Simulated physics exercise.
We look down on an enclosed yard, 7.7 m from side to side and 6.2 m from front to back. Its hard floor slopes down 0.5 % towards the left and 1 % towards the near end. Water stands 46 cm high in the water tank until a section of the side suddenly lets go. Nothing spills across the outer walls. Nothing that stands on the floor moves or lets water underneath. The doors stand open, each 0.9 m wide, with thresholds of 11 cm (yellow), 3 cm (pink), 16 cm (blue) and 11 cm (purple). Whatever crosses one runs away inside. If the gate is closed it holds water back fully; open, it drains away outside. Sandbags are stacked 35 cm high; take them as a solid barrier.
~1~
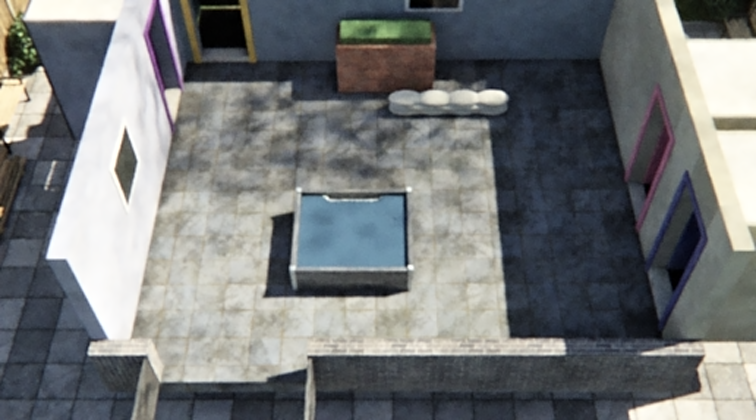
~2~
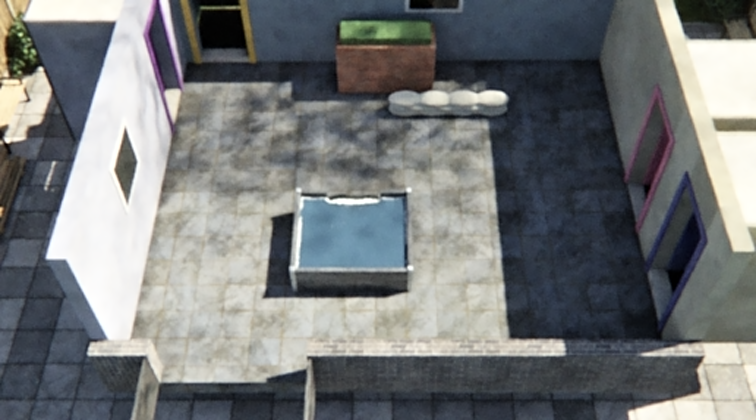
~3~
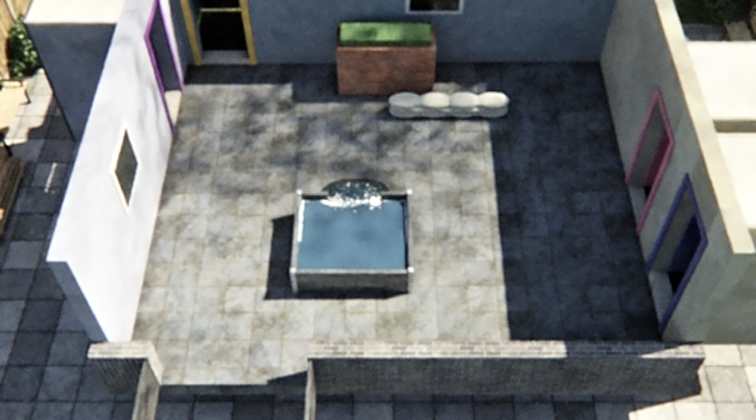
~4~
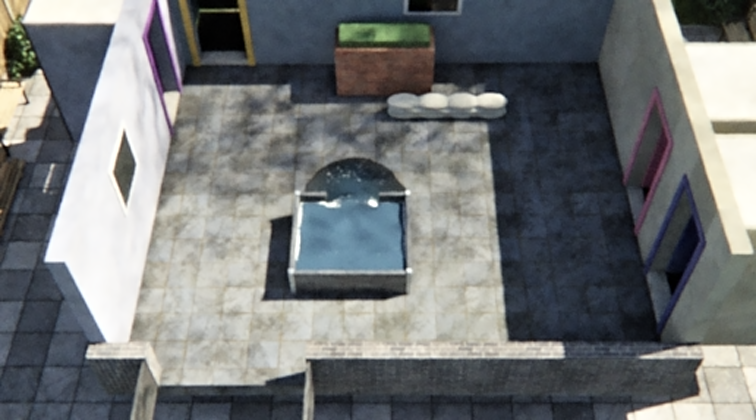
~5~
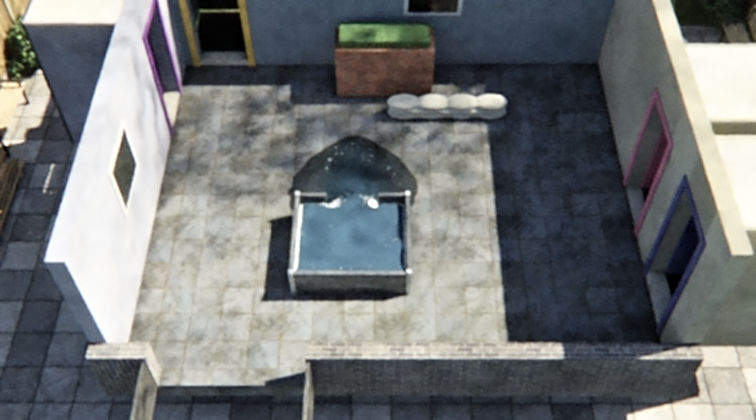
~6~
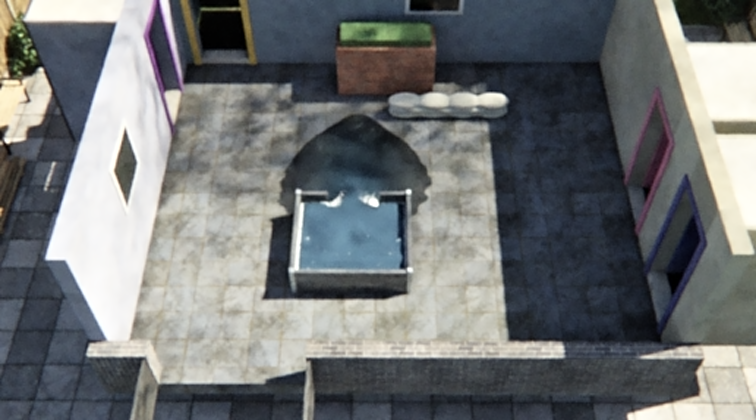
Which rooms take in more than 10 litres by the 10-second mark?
The water let in: At the yellow door it stays under the limit; at the pink door it stays under the limit; at the blue door it stays under the limit; at the purple door it keeps below the limit.
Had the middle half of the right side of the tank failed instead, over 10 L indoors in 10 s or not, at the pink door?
Then: Pink past it.
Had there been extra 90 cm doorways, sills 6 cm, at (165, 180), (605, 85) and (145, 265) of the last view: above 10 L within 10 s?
In that order: Not over, not over, not over.
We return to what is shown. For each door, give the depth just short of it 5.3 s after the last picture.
Depths in cm: Yellow 8, pink 2, blue 0, purple 8.
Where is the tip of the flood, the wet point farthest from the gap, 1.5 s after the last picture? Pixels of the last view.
Near (245, 67).
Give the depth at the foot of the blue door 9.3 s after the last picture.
Some 1.0 cm.
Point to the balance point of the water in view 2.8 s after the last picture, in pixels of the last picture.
At about (352, 165).
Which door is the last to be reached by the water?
It is the blue one.
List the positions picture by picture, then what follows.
Still water, 46 cm deep, in the water tank at (353, 232), in the first picture.
The front is at a hidden place, 0.5 m from the gap on the water tank's far side; 0.2 m2 of floor is under water; 46 cm left at the back of the water tank, in the second picture.
The front is at (334, 186), 0.7 m from the gap on the water tank's far side; 0.5 m2 of floor is under water; 46 cm left at the back of the water tank, in the third picture.
The front is at (348, 162), 1.2 m from the gap on the water tank's far side; 1.2 m2 of floor is under water; 46 cm left at the back of the water tank, in the fourth picture.
Water pours out on the water tank's far side and has run 1.6 m, to (348, 141); typically 4 cm deep outside, 41 cm at the water tank's back, in the fifth picture.
The front is at (350, 119), 2.1 m from the gap on the water tank's far side; 2.8 m2 of floor is under water; 39 cm left at the back of the water tank, in the sixth picture.
Then, 0.7 s after the last picture water covers 15 % of the floor and is deepest (22 cm) near (358, 206); yellow door not reached, pink door not reached, blue door not reached, purple door not reached.
Then, 1.5 s after the last picture water covers 25 % of the floor and is deepest (16 cm) near (381, 95); yellow door not reached, pink door not reached, blue door not reached, purple door not reached.
Then, 2.8 s after the last picture water covers 30 % of the floor and is deepest (17 cm) near (197, 68); yellow door 7 cm at the sill, 0 L in, pink door not reached, blue door not reached, purple door 6 cm at the sill, 0 L in.
Then, 5.3 s after the last picture water covers 50 % of the floor and is deepest (10 cm) near (183, 88); yellow door 8 cm at the sill, 0 L in, pink door 2 cm at the sill, 0 L in, blue door not reached, purple door 8 cm at the sill, 0 L in.
Then, 9.3 s after the last picture water covers 70 % of the floor and is deepest (8 cm) near (124, 367); yellow door 3 cm at the sill, 0 L in, pink door 2 cm at the sill, 0 L in, blue door 1 cm at the sill, 0 L in, purple door 5 cm at the sill, 0 L in.
